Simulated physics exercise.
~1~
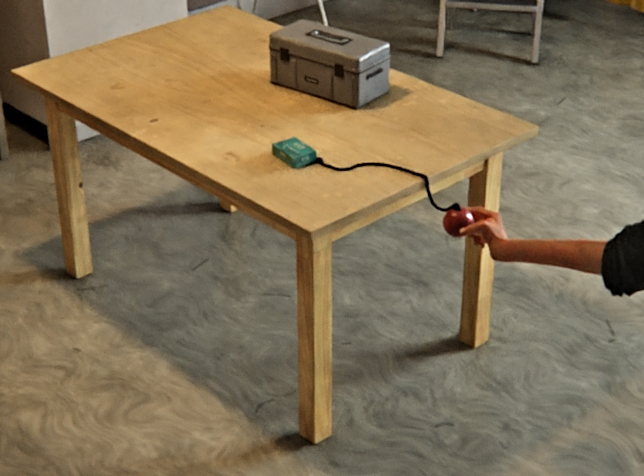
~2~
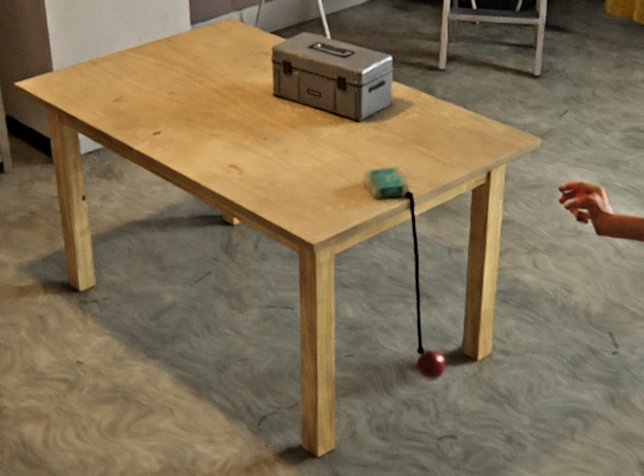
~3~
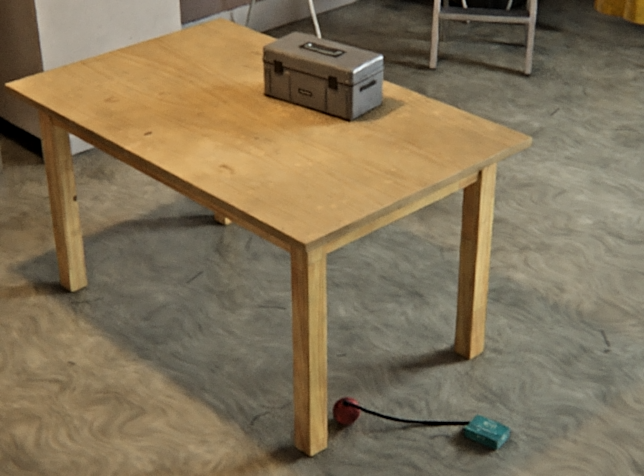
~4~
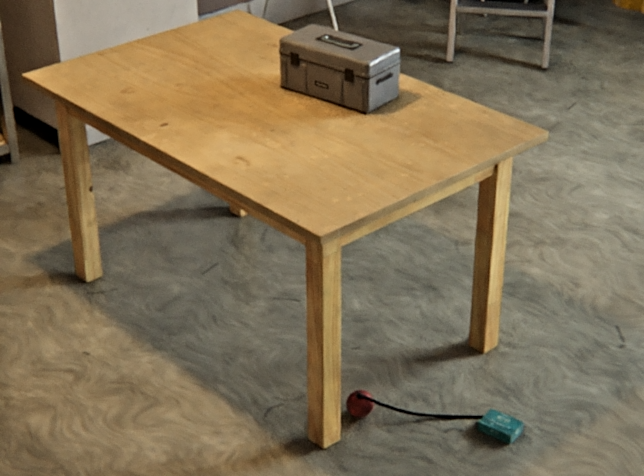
A red apple drops from a hand and drags the corded turquoise box to the floor.
